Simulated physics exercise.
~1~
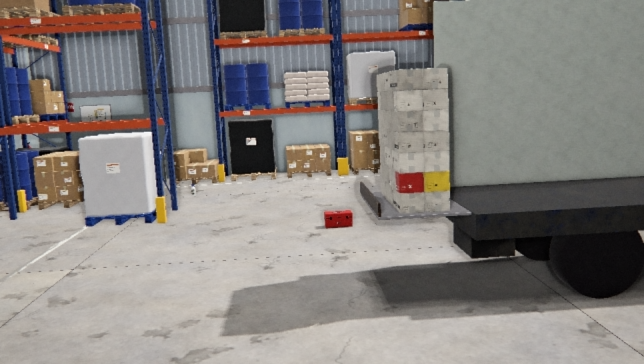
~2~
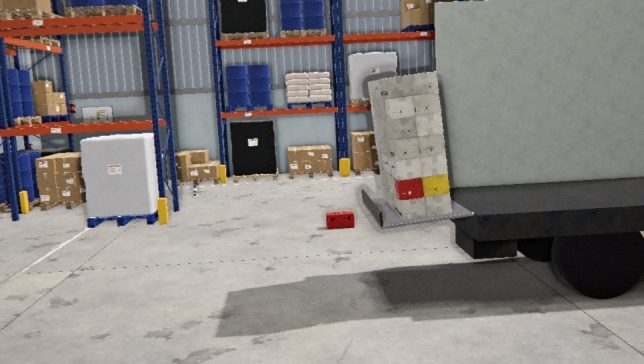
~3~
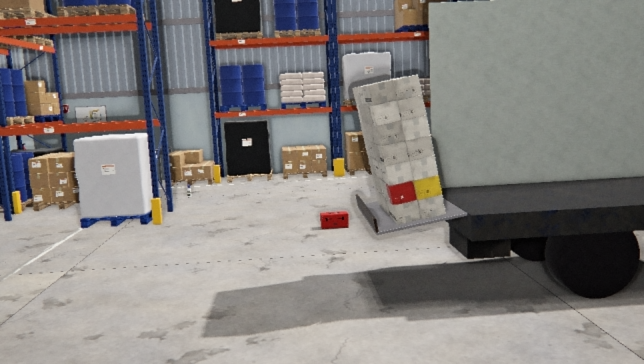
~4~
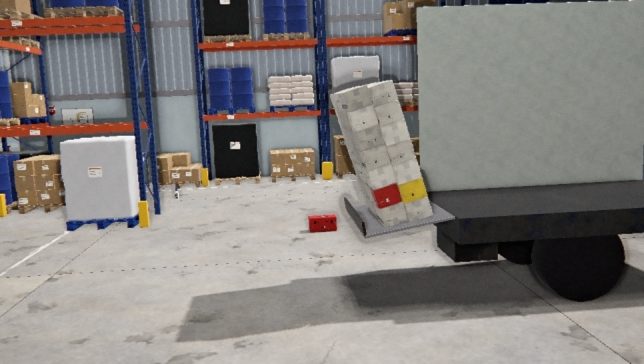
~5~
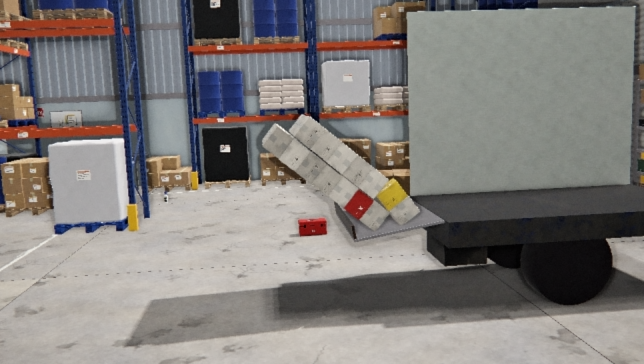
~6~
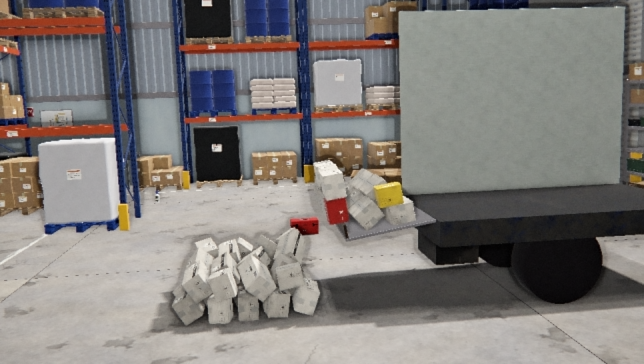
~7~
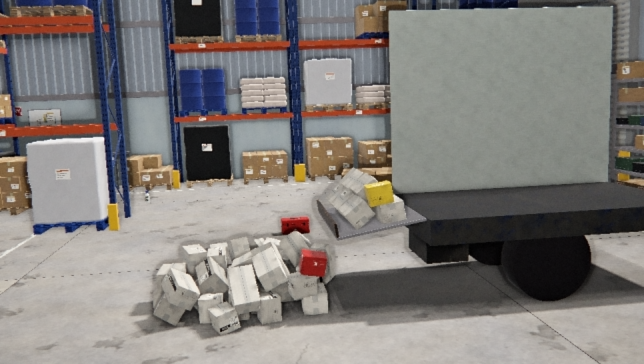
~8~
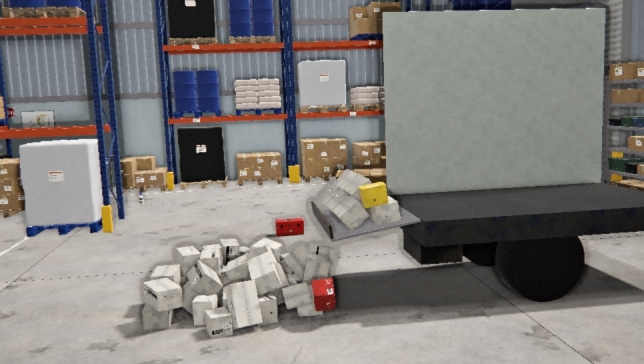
The clip shows a tall stack of loose pale parcels, with one red and one yellow, leaning left as a lorry's tail lift tilts in a warehouse. The stack topples, and most parcels end heaped on the floor, the red one among them, while the yellow stays on the platform.
